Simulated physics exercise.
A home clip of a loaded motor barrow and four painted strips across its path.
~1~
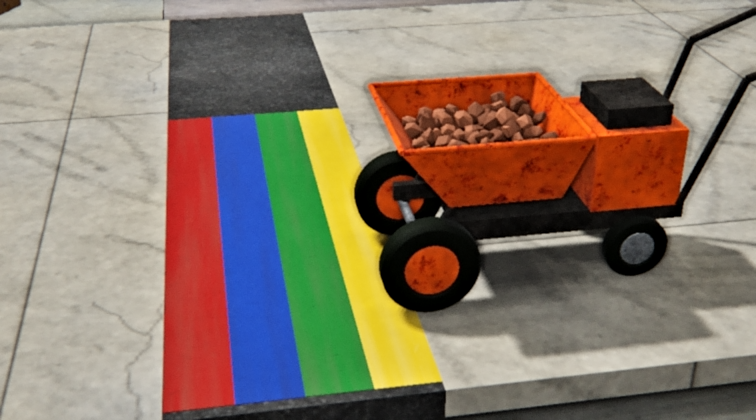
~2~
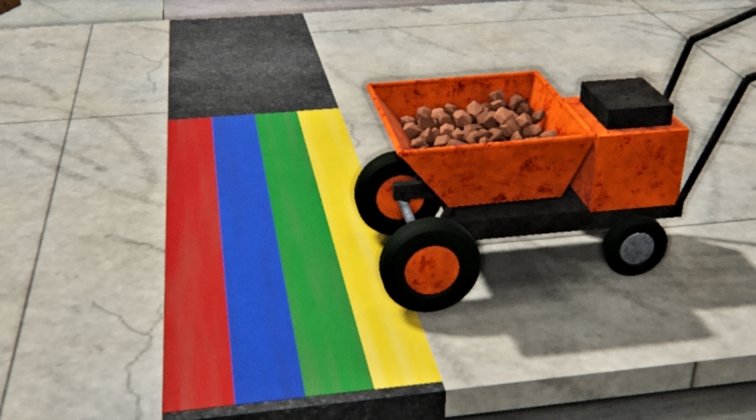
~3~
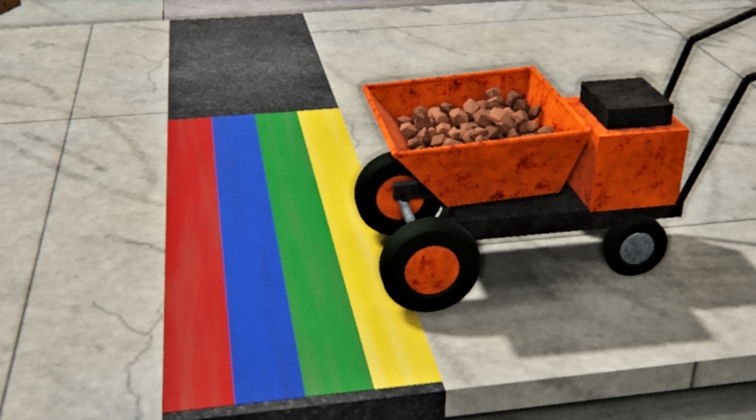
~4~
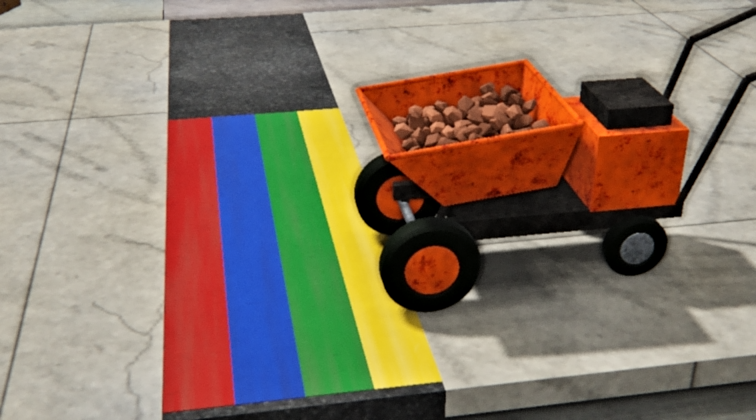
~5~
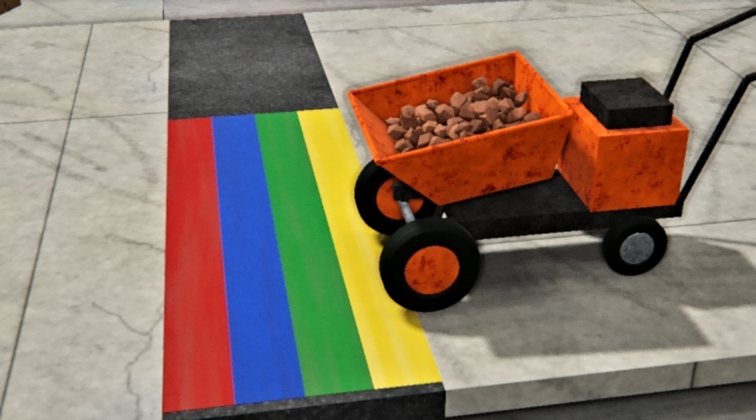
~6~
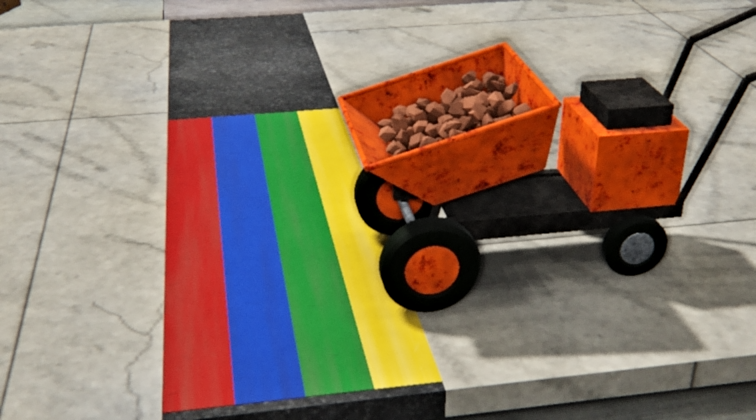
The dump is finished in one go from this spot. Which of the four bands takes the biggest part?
The blue one gets the largest share.
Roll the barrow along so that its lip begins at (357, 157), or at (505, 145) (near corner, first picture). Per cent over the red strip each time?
First some 50, then 0 per cent.
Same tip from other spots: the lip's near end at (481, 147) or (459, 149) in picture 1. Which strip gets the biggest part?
At the first place that green strip, at the second the green strip.
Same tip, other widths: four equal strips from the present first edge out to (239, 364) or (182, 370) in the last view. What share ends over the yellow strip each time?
Near 0 % and 0 %.
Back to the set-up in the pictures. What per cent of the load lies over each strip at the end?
Yellow strip: 0 %, green strip: 15 %, blue strip: 50 %, red strip: 25 %.
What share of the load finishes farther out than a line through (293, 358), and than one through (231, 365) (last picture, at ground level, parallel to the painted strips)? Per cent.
Near 80 % and 30 %.
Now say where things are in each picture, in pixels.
In the first frame, lip of the skip at (403, 153), level; top of the load at (491, 124), lumps of rubble; yellow strip at (395, 343); green strip at (330, 349); blue strip at (265, 356); red strip at (197, 364).
In the second frame, lip of the skip at (401, 154), level; top of the load at (490, 124).
In the third frame, lip of the skip at (396, 155), tipped barely; top of the load at (484, 123).
In the fourth frame, lip of the skip at (388, 158), tipped a little; top of the load at (493, 114).
In the fifth frame, lip of the skip at (379, 163), tipped a little; top of the load at (500, 121).
In the sixth frame, lip of the skip at (367, 169), tipped clearly; top of the load at (490, 115); yellow strip at (395, 343); green strip at (330, 349); blue strip at (265, 356); red strip at (197, 364).
Soon after the last picture, skip tipped steeply; all in the skip.
A little later, skip tipped steeply; nearly all in the skip; a stray few over the green strip; a small part over the blue strip.
Later still, skip tipped right over; about a quarter in the skip; a stray few over the green strip; about a third over the blue strip; about a quarter over the red strip; a small part off the paint.
By the end, skip tipped right over; a stray few in the skip; a stray few over the yellow strip; about a quarter over the green strip; about half over the blue strip; about a quarter over the red strip; a small part off the paint.
